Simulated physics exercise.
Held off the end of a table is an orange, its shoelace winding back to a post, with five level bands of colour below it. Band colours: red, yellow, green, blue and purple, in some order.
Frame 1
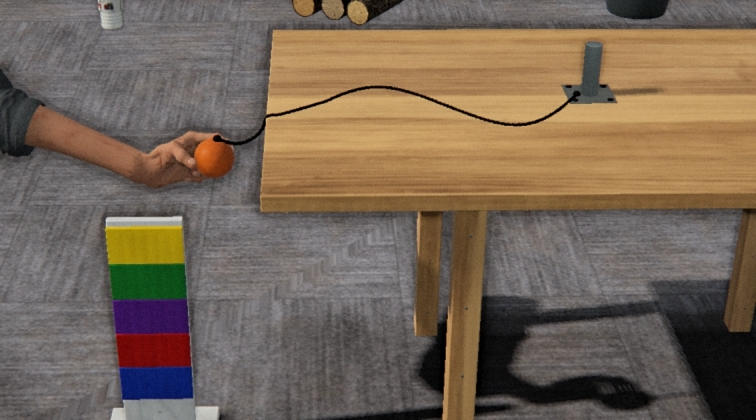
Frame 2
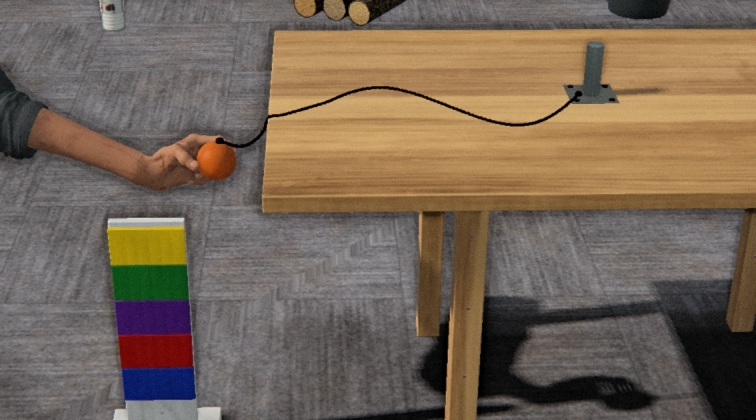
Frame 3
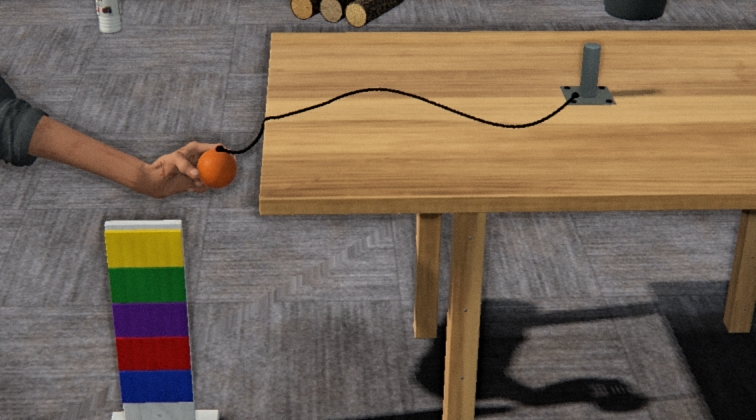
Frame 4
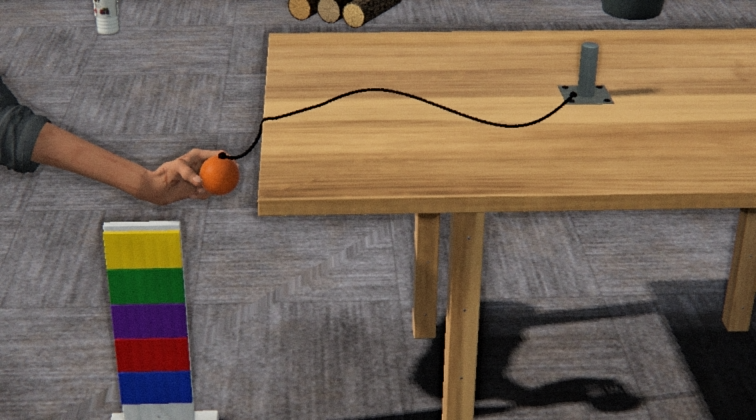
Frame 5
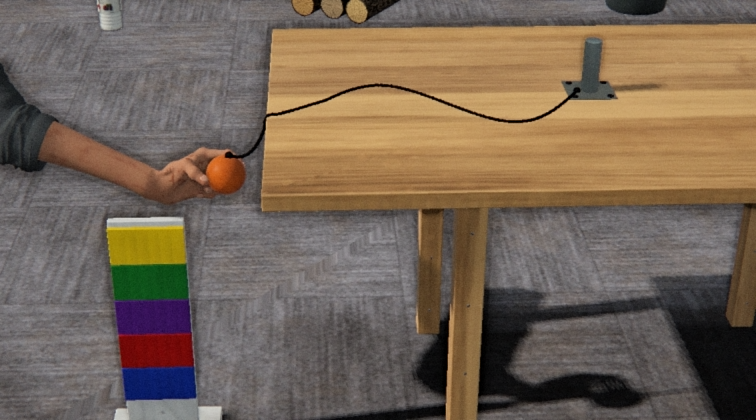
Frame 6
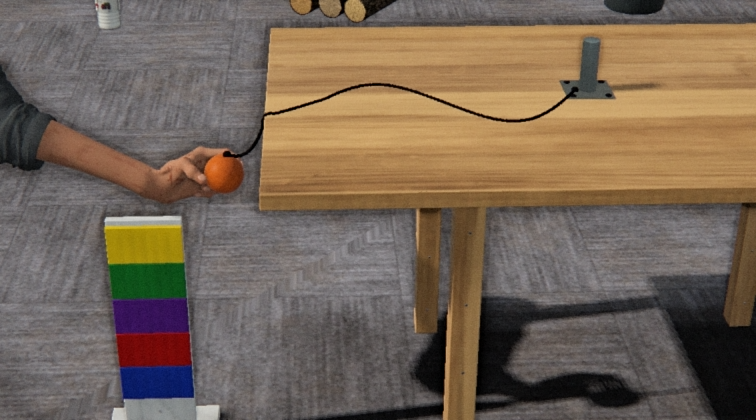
At the end of a wooden table, a hand holds an orange tied to a black shoelace that winds back to a metal post, above a striped colour board; the hand shifts very slightly down and to the right.
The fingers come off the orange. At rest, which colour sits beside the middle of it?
Its centre is beside green.
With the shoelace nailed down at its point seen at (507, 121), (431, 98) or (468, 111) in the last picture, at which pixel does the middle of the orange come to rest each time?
For the three tries you'd see (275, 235), (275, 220) and (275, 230).
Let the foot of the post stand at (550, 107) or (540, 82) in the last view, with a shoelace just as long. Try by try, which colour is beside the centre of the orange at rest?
First case: Purple. Second case: Purple.
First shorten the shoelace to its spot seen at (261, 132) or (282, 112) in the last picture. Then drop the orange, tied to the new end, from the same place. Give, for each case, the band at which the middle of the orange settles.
Try by try: Yellow; above them all.
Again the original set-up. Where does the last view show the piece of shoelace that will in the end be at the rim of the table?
That spot is roughly at (339, 93).
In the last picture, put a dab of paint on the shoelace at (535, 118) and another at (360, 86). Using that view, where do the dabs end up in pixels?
The first at (493, 96), the second at (292, 112).
Soon after, orange near (239, 273); level with green.
After that, orange near (304, 260); level with green.
And then, orange near (257, 275); level with green.
In the end, orange near (263, 276); level with green. Its centre hangs level with the green band.
